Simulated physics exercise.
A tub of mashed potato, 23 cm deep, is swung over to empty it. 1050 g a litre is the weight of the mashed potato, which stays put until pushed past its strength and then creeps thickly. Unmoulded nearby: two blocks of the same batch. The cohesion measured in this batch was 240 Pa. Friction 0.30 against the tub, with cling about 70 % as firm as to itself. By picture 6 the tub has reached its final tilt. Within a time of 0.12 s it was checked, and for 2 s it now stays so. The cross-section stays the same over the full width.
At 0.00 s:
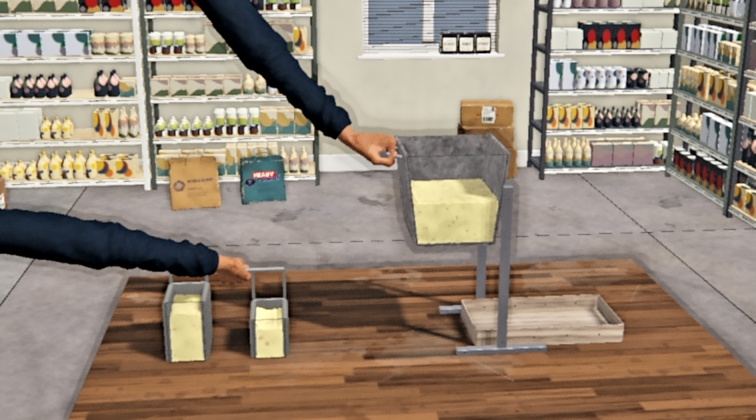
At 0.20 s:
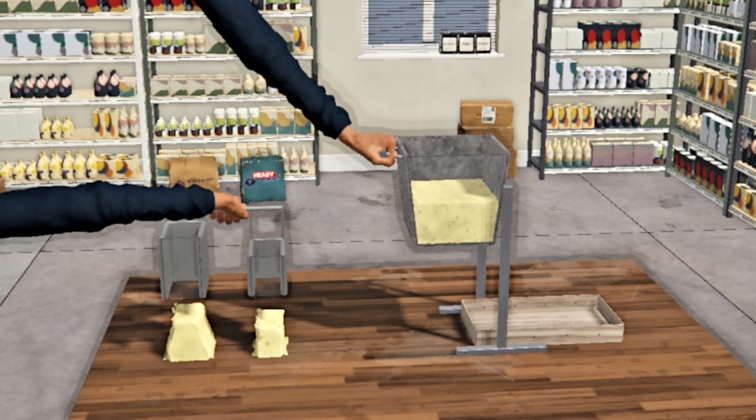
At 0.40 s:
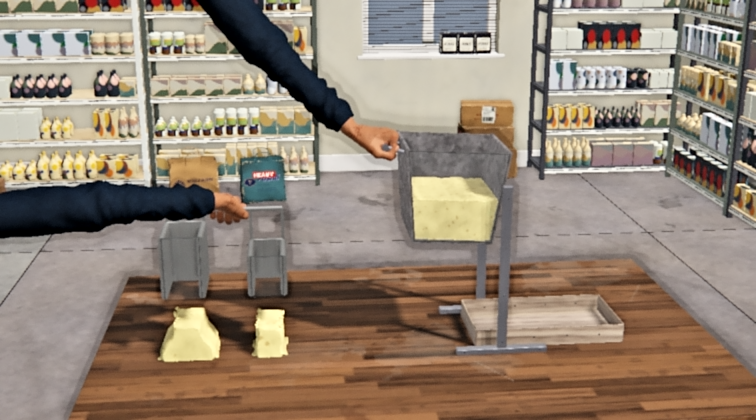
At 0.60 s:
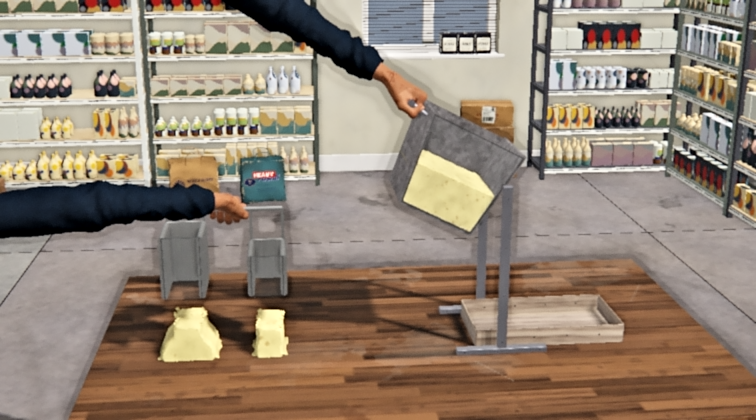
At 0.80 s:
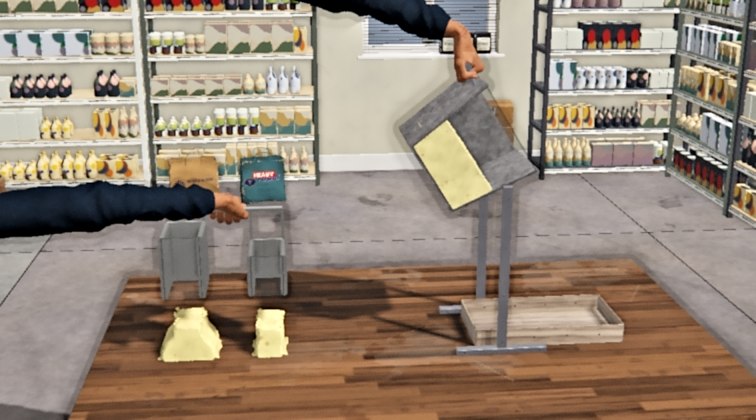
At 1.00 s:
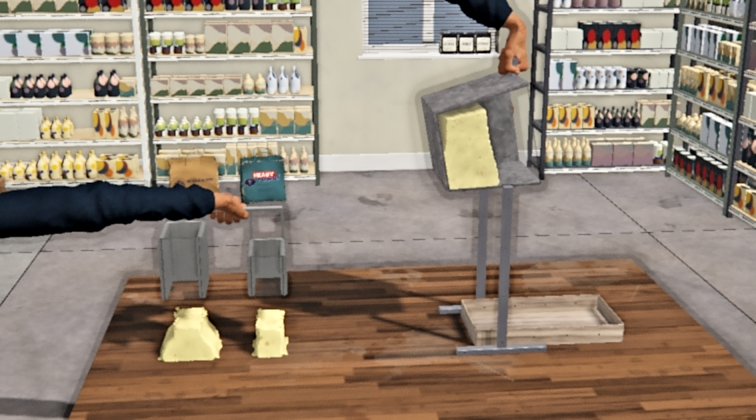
Hands lifting moulds off two pale yellow blocks, which slump slightly, then swinging a grey tub of mashed potato steeply over rightward.
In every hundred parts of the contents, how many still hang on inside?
About 100 in every hundred.
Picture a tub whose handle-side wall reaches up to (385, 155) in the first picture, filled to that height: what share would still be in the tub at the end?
Near 75 per cent.
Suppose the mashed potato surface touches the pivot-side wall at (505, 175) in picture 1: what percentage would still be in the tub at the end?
That gives some 60 %.
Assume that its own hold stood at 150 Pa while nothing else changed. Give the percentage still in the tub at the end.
In that case close to 80 in a hundred.
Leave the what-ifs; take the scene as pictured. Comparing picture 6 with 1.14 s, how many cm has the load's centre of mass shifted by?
Measured shift, roughly 4 cm.
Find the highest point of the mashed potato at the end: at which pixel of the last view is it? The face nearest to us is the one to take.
The highest point sits at around (479, 142).
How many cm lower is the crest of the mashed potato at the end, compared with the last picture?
8 cm.
After 1.14 s, the tub is at 80 degrees and holds 100 %.
After 1.31 s, the tub is at 80 degrees and holds 100 %.
After 1.48 s, the tub is at 80 degrees and holds 100 %.
After 1.65 s, the tub is at 80 degrees and holds 100 %.
After 3.00 s, the tub is at 80 degrees and holds 100 %.
